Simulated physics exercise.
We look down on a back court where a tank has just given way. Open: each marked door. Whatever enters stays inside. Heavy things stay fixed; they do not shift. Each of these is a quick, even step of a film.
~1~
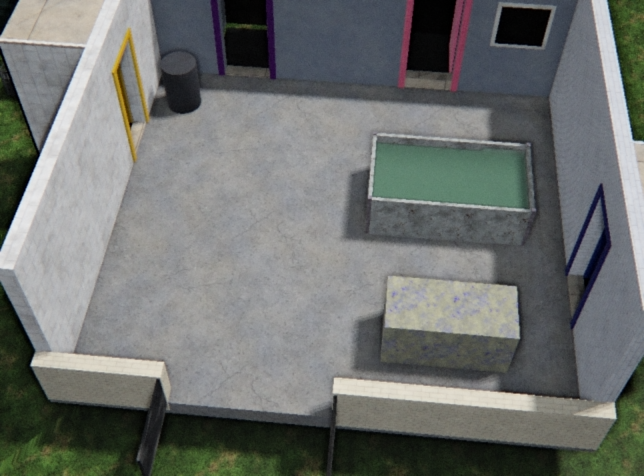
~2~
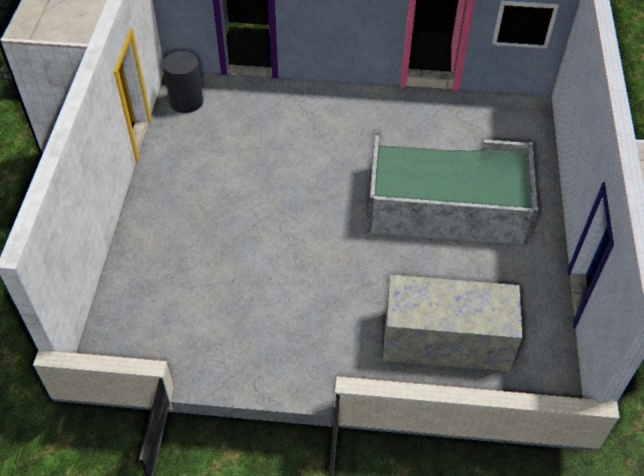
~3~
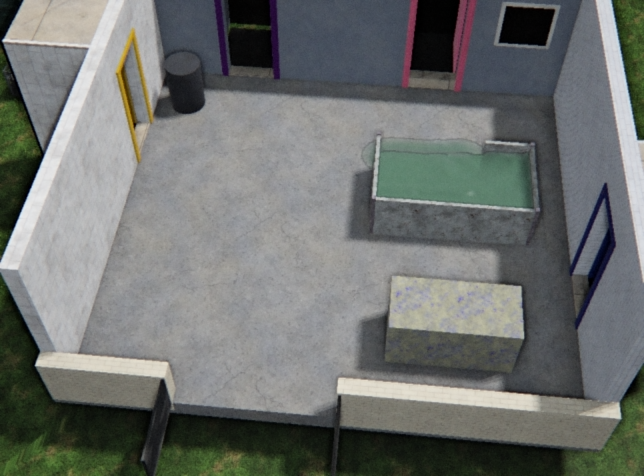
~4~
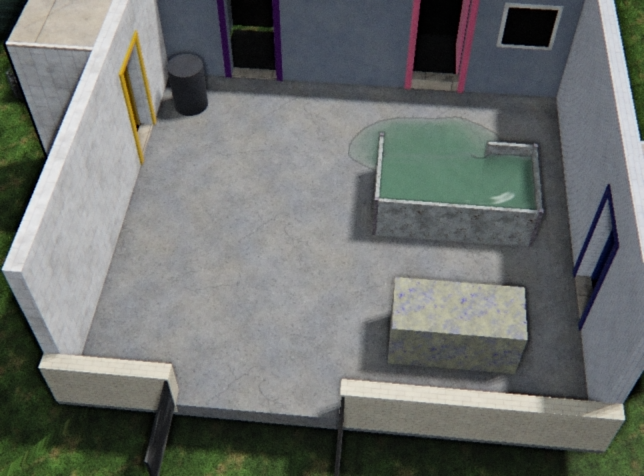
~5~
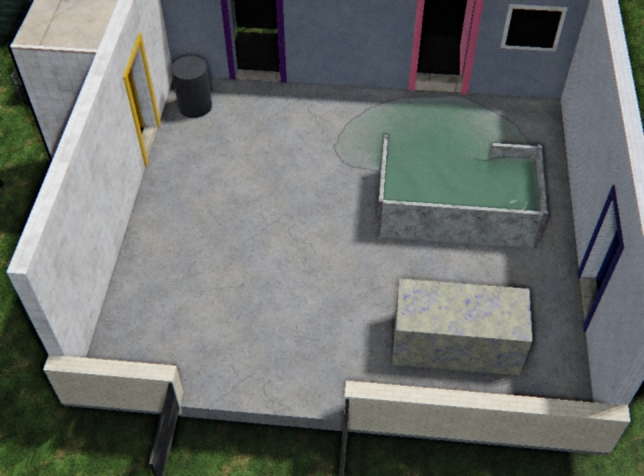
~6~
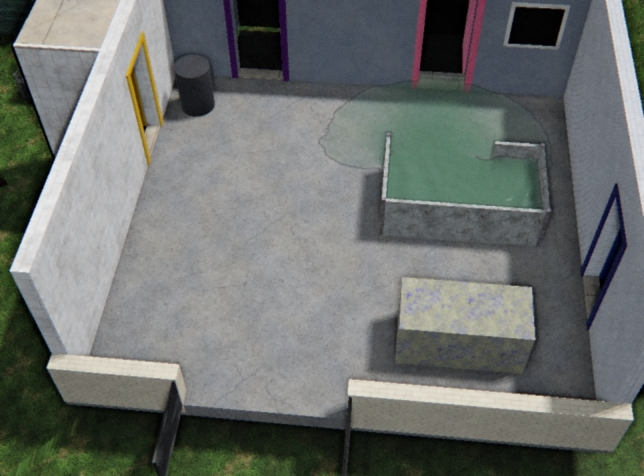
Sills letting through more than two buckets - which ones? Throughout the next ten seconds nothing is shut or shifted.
Blue door: Two buckets or fewer; pink door: Over two buckets; yellow door: Over two buckets; purple door: Over two buckets.
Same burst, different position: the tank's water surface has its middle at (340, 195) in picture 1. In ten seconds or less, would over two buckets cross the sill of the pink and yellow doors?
Both doors in order - pink door misses it, yellow door tops it.
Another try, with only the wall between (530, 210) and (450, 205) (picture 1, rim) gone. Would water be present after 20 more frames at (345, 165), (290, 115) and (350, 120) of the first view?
Sequence: Spared / spared / spared.
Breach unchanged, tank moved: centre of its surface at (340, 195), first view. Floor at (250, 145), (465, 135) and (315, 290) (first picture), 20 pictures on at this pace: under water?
Going through them in turn: Waterlogged, waterlogged and still bare.
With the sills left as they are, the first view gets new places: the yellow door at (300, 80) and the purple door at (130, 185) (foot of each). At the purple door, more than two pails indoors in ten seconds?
The purple one tops the limit, as far as I can tell.
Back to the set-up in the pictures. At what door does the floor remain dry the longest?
Result: The one in blue.
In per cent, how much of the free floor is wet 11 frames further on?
About 25 per cent.
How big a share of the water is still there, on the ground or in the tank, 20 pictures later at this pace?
That comes to around 92 in a hundred.
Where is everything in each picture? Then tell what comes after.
The first picture shows the water tank at (451, 174) is whole and still.
In the second picture, the front is at a hidden place, out from the gap on the water tank's far side.
In the third picture, the front is at (366, 153), out from the gap on the water tank's far side.
In the fourth picture, water pours out on the water tank's far side and has run to (491, 134).
In the fifth picture, water pours out on the water tank's far side and has run to (453, 98).
In the sixth picture, water pours out on the water tank's far side and has run to (379, 87).
A moment on, water covers 20 % of the floor; the blue door not reached, the pink door far over two buckets in, the yellow door not reached, the purple door not reached.
Next, water covers 25 % of the floor; the blue door not reached, the pink door far over two buckets in, the yellow door not reached, the purple door under two buckets in.
Then, water covers 40 % of the floor; the blue door wet at the sill, nothing in, the pink door far over two buckets in, the yellow door under two buckets in, the purple door under two buckets in.
Later, water covers 70 % of the floor; the blue door under two buckets in, the pink door far over two buckets in, the yellow door far over two buckets in, the purple door over two buckets in.
In the end, water covers 85 % of the floor; the blue door under two buckets in, the pink door far over two buckets in, the yellow door far over two buckets in, the purple door over two buckets in.
